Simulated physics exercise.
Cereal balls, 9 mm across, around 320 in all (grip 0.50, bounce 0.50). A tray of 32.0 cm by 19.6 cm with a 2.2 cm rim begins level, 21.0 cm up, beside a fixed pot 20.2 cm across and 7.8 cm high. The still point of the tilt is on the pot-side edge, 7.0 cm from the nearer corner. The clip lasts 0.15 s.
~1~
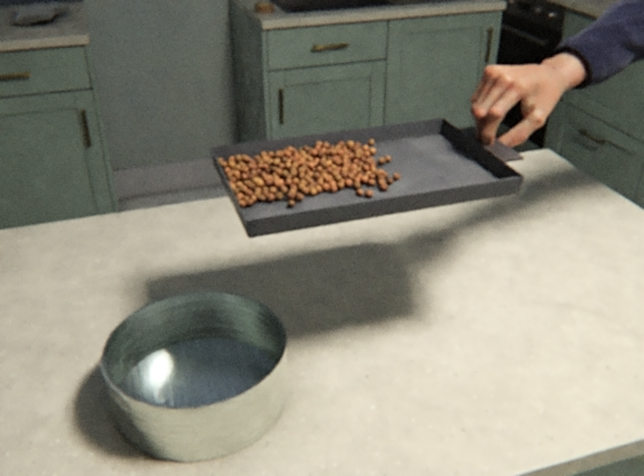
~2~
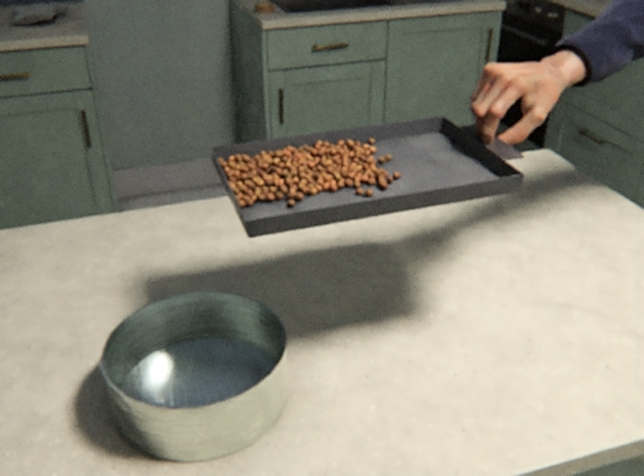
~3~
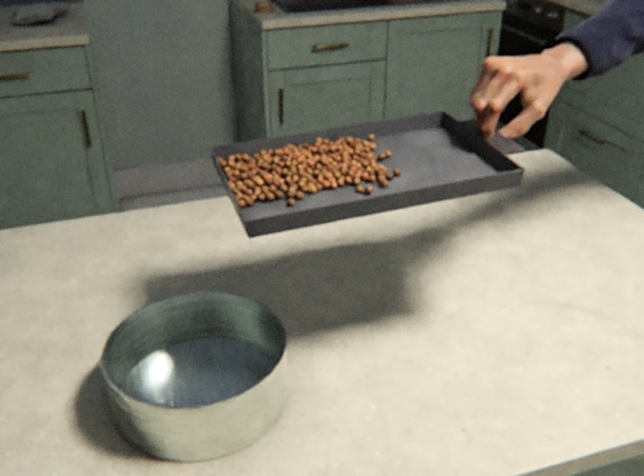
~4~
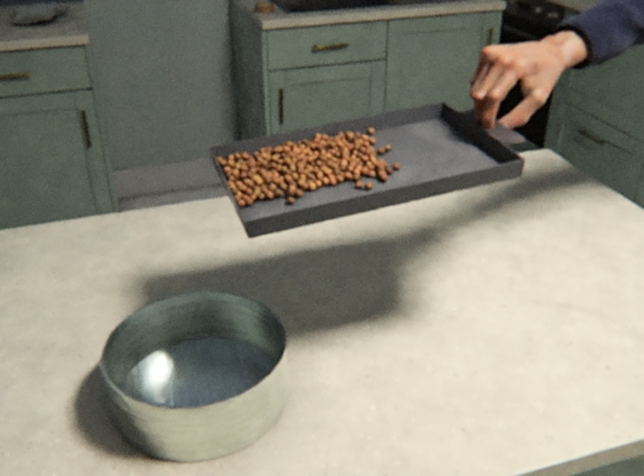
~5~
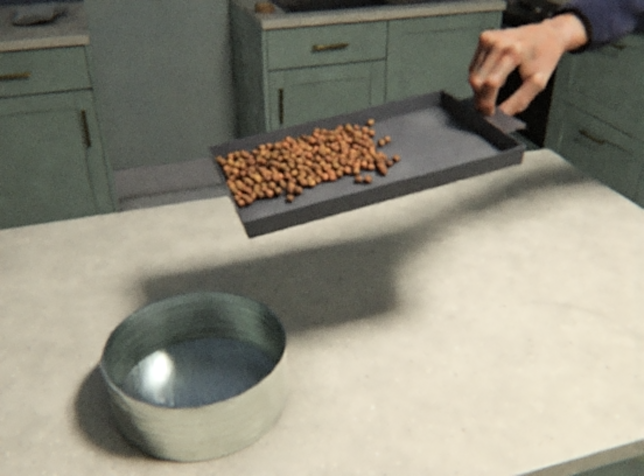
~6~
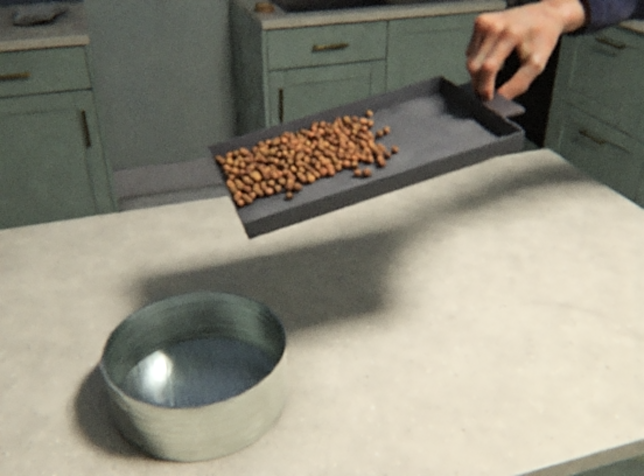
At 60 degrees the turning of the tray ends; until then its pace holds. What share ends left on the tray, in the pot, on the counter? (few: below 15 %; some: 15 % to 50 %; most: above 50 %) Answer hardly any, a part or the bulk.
Tray the bulk, pot hardly any, counter hardly any.
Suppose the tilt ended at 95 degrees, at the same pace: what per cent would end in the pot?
In that case some 70 per cent.
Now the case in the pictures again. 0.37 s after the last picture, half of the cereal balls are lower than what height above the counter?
Roughly 26 cm.
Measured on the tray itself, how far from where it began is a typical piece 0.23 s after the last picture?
Roughly 1 cm.
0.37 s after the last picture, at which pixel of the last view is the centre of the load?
At about (249, 142).
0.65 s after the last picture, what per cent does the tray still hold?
Roughly 90 per cent.
Then, 0.23 s after the last picture, tilt 36 degrees; the tray holds 100 %, the pot 0 %.
Then, 0.37 s after the last picture, tilt 52 degrees; the tray holds 100 %, the pot 0 %.
Then, 0.65 s after the last picture, tilt 60 degrees; the tray holds 90 %, the pot 0 %.
In the end, tray 90 %, pot 10 %, counter 5 %.
